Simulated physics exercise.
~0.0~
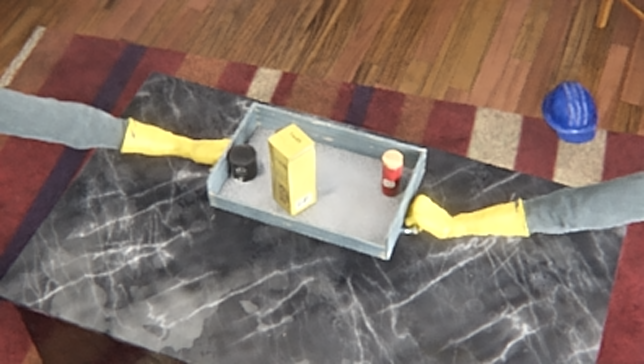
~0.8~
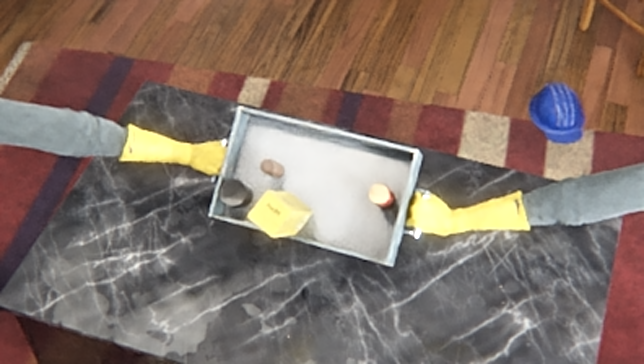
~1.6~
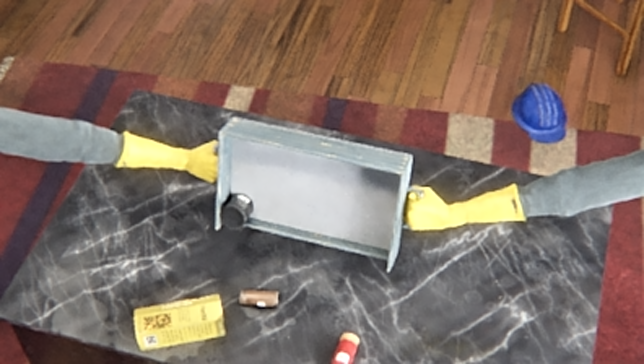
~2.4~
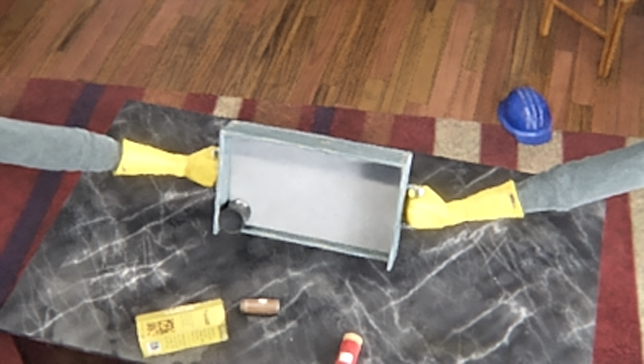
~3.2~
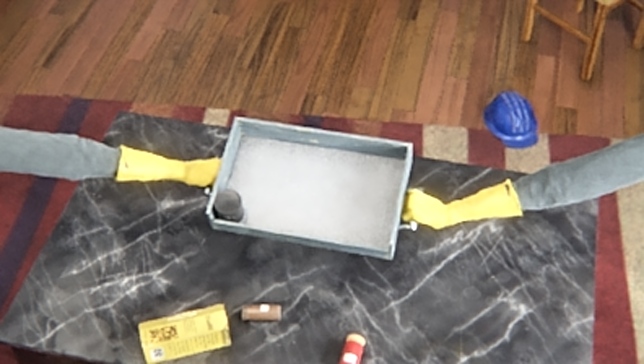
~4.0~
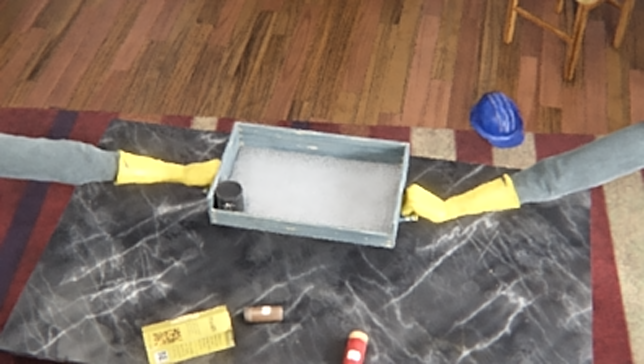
The clip opens on two yellow-gloved hands holding a shallow grey tray above a dark marble table, with a yellow carton, a black tin and a red shaker visible inside. The hands tip the tray steeply towards the near side, and the carton and red shaker lean over as a small brown shaker comes into view. The carton and both shakers tumble out over the near edge onto the tabletop. The tray is then turned back level. At the end, the three fallen items lie on their sides on the table, while the black tin stands upright in the tray's near left corner.
